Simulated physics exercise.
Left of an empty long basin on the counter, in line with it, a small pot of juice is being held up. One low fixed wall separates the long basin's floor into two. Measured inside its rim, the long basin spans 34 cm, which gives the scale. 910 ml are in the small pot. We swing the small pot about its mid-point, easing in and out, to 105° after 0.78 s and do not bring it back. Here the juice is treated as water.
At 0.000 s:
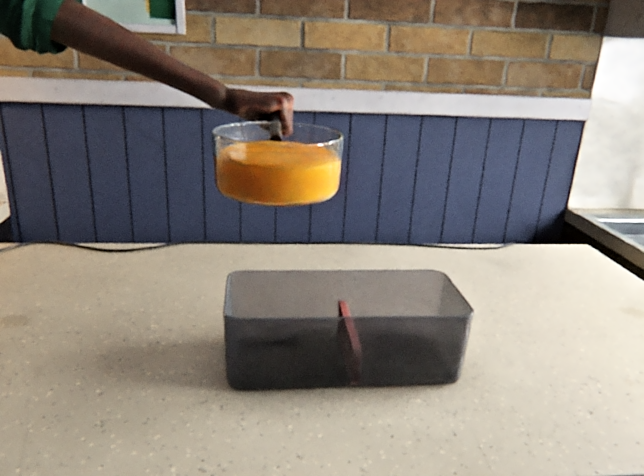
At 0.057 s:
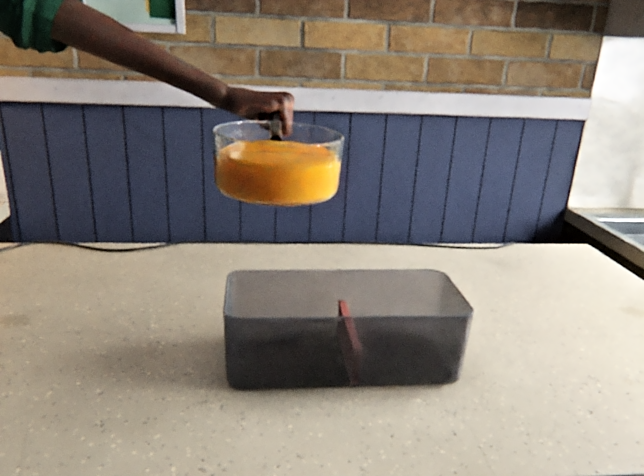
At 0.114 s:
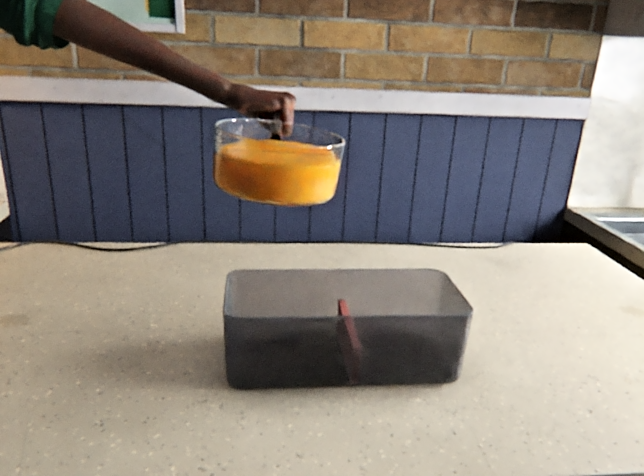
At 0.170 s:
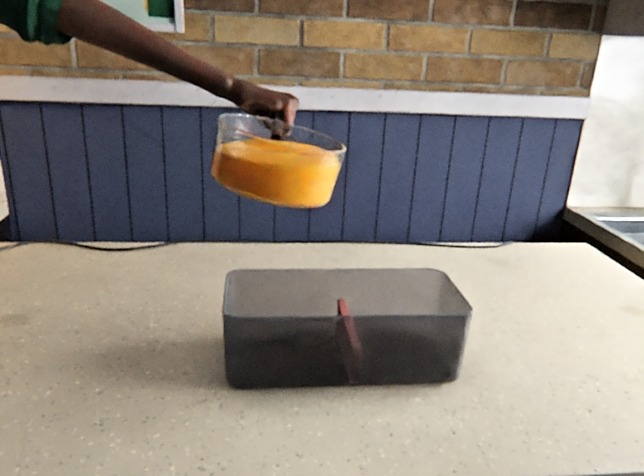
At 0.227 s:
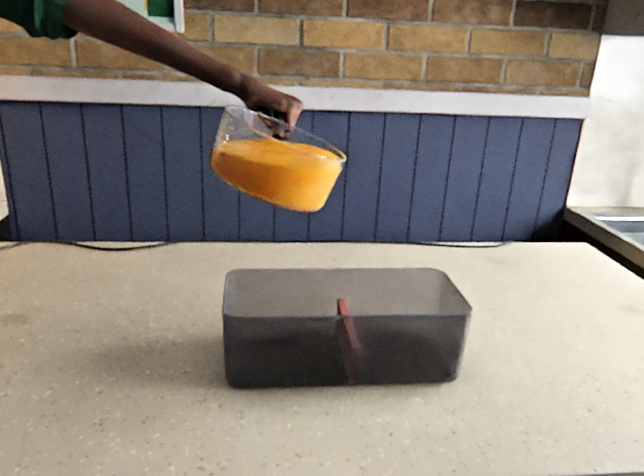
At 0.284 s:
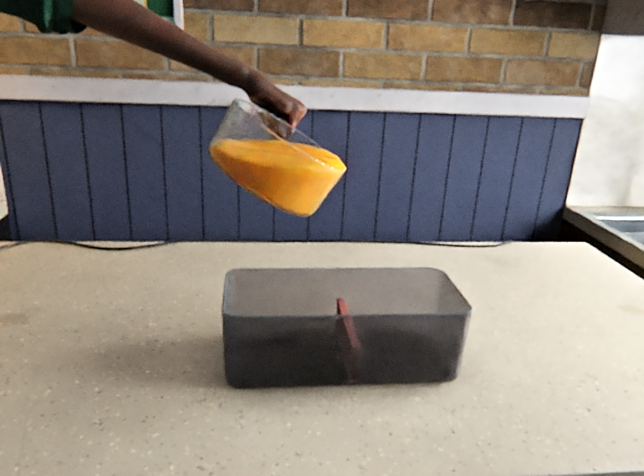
A clear round pot of orange juice is held up by a hand reaching in from the upper left, above an empty, smoky-grey long basin with a thin red strip. The basin sits on a pale speckled counter, seen from the front, with blue panelling and a brick wall behind. The pot stays nearly level, then the hand tilts it steadily down to the right, while the camera stays still.
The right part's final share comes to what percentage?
It comes to roughly 66 %.
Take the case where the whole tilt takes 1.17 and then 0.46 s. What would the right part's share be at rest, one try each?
Respectively about 75 and 55 percent.
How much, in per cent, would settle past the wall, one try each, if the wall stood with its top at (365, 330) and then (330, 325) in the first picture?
The first gives near 50 per cent and the second near 90 per cent.
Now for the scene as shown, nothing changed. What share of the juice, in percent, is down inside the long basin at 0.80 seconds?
It works out near 82 per cent.
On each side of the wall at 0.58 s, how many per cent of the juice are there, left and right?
Left: Around 0. Right: Around 20.
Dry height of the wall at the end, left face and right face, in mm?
The left comes to roughly 46 mm and the right to roughly 30 mm.
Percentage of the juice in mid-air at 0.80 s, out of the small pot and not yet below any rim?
Estimate: Around 12 per cent.
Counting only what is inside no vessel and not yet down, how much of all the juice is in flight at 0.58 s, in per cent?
Some 52 % is the figure.
Then, 0.58 s in, the tilt is 89° and 29 per cent is still to pour, 0 is left of the wall and 20 right of it.
Then, 0.80 s in, the tilt is 105° and 6 per cent is still to pour, 15 is left of the wall and 67 right of it.
Then, 1.03 s in, the tilt is 105° and 0 per cent is still to pour, 30 is left of the wall and 66 right of it.
Then, 1.28 s in, the tilt is 105° and 0 per cent is still to pour, 33 is left of the wall and 66 right of it.
Finally, 33 per cent lies left of the wall, 66 right of it and 1 outside.
